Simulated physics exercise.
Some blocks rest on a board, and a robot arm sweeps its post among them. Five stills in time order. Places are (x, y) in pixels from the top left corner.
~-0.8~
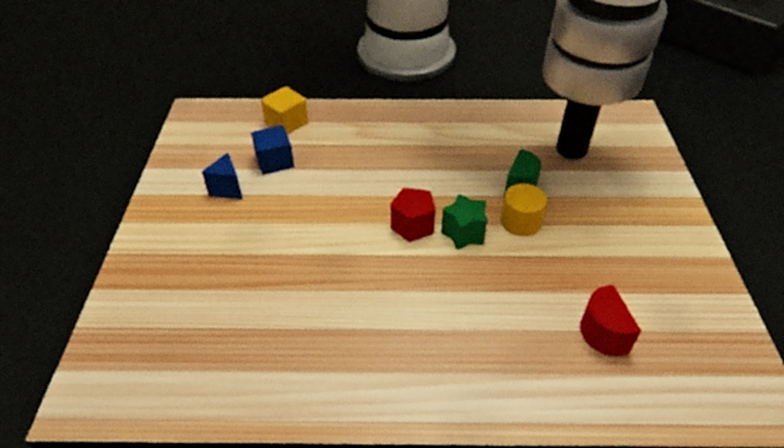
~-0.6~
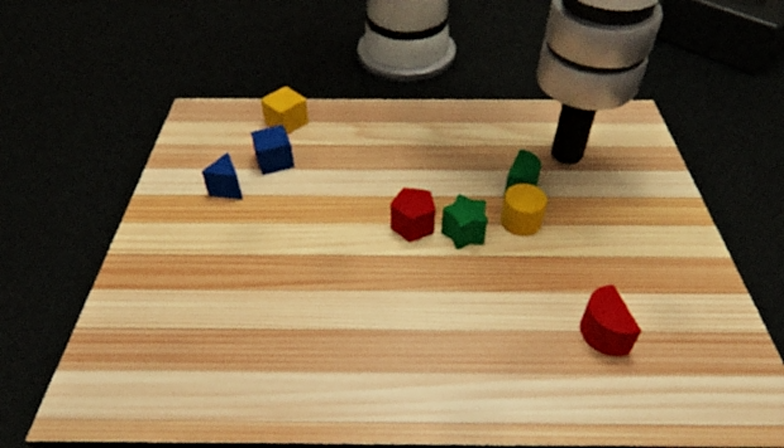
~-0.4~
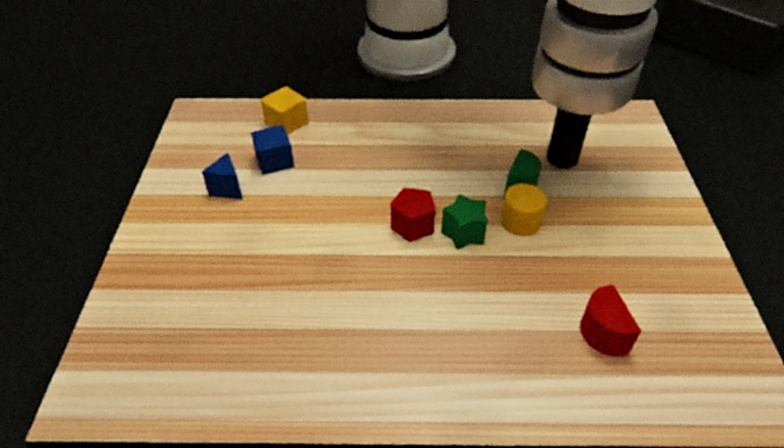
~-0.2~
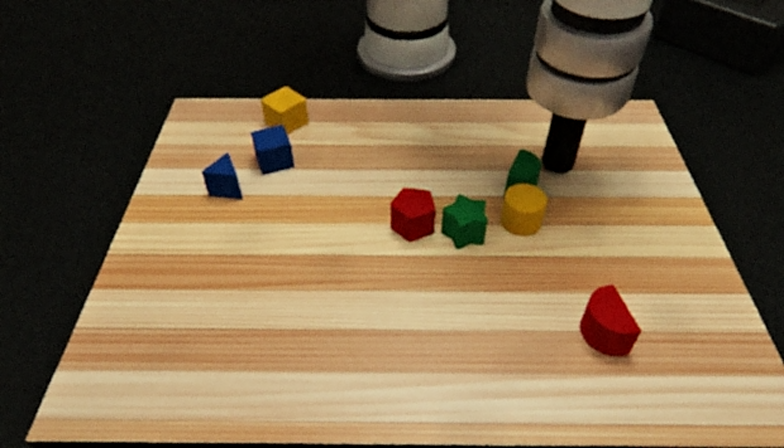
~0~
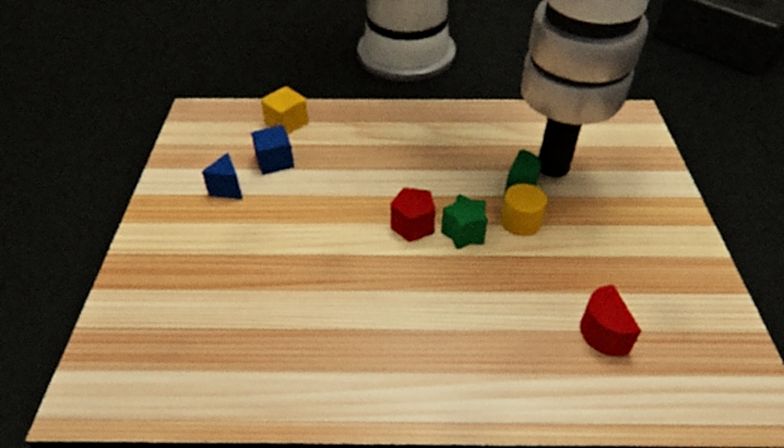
The robot arm's dark post starts at the upper right of a striped wooden board, behind a green block and a yellow disc. It moves slowly down and slightly left, drawing closer to the green block, while the red, blue, green and yellow blocks all stay still.
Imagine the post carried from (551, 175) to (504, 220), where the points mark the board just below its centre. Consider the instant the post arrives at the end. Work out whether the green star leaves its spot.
At the end, its place is the same.
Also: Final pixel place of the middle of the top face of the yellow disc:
For the centre of its top, I'd go with (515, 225).
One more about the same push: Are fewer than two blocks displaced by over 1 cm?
No, it doesn't check out.
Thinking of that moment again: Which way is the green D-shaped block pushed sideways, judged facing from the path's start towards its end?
Facing from start to end, it shifts right.
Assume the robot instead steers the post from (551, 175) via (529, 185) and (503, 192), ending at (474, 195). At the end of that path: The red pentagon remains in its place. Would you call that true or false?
The statement is correct.
The first path, step by step. Halfway along, post at (530, 190); green D-shaped block at (499, 177), turned 20° clockwise.
At the end, post at (505, 213); green star not moved; green D-shaped block at (471, 187), turned 65° clockwise; yellow disc at (515, 225).
